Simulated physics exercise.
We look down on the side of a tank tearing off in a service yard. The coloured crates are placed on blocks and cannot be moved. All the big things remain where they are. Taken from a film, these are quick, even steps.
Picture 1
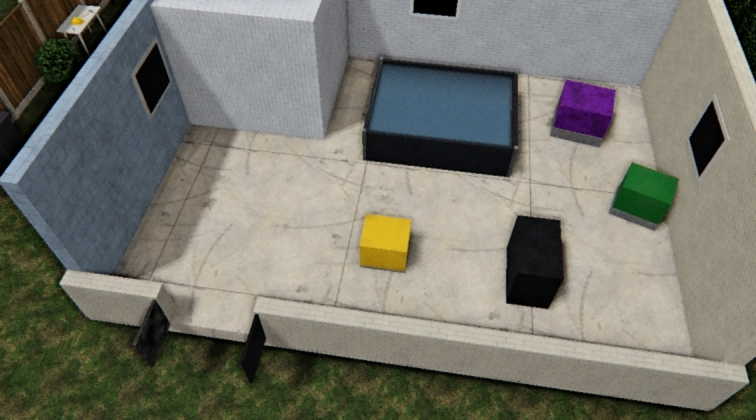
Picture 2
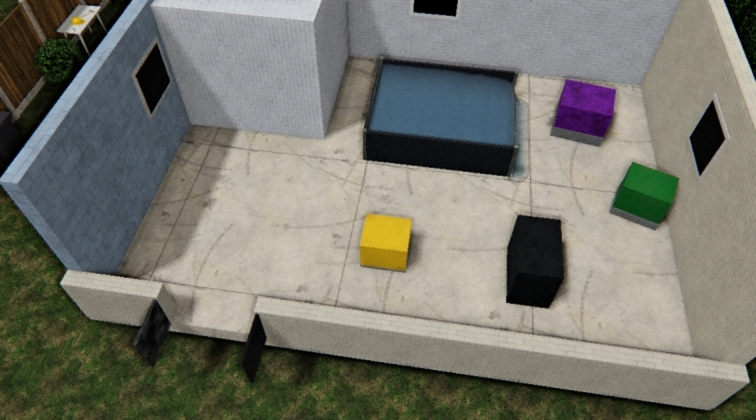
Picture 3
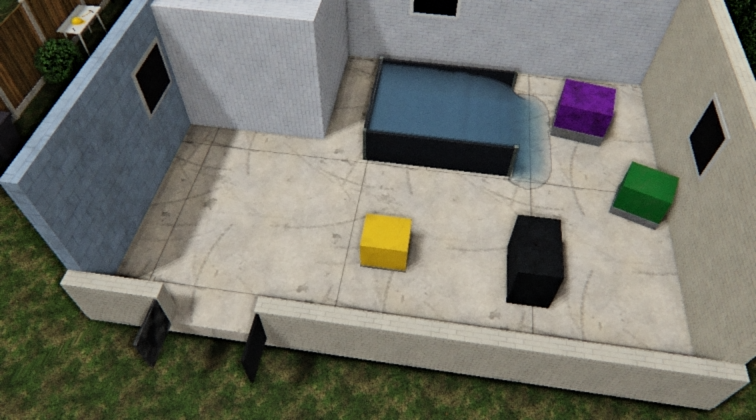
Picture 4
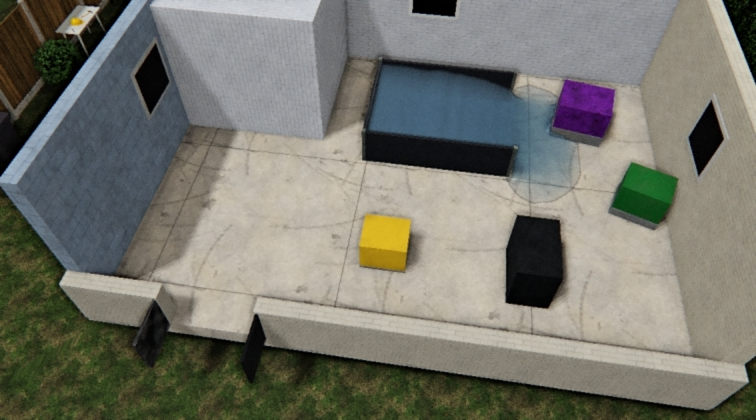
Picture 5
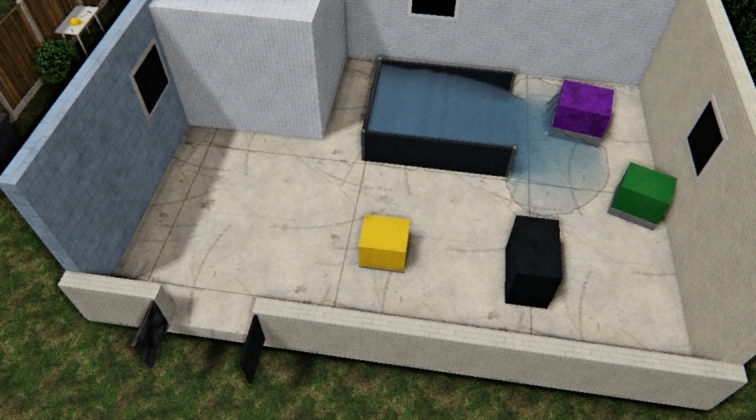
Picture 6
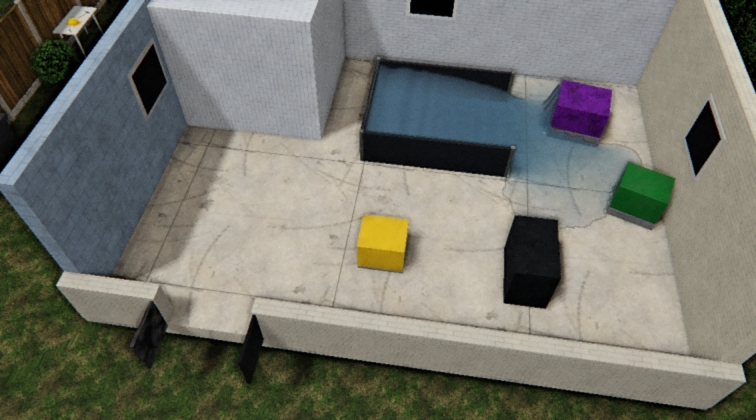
Water poured out of the right side of an open tank in a walled yard, spreading across the pale floor past the purple block and then reaching the green one.
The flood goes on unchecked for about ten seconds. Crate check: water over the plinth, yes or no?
Green crate yes, yellow crate yes, purple crate yes.
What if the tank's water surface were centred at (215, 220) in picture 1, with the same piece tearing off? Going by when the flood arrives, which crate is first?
I'd go with the yellow one.
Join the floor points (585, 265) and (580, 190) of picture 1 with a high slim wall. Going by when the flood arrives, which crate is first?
That would be the purple-painted one.
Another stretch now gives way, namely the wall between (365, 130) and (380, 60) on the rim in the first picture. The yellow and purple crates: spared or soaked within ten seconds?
In that case the yellow one is flooded and the purple one is never flooded.
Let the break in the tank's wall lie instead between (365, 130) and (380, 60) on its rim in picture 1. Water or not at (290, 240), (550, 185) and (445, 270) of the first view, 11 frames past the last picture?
Taken in turn, that's reached, not reached, and finally not reached.
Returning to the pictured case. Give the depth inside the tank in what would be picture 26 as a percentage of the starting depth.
28 percent or thereabouts.
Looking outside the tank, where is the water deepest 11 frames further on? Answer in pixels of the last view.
I'd say near (651, 175).
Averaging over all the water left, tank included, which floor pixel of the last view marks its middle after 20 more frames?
At about (541, 150).
A moment on, water covers 20 % of the floor; the green crate water round its plinth, the yellow crate not reached, the purple crate water round its plinth.
Next, water covers 30 % of the floor; the green crate water round its plinth, the yellow crate not reached, the purple crate water round its plinth.
Then, water covers 40 % of the floor; the green crate water round its plinth, the yellow crate not reached, the purple crate water round its plinth.
Later, water covers 65 % of the floor; the green crate water round its plinth, the yellow crate water round its plinth, the purple crate water round its plinth.
In the end, water covers 90 % of the floor; the green crate was topped, the yellow crate was topped, the purple crate was topped.
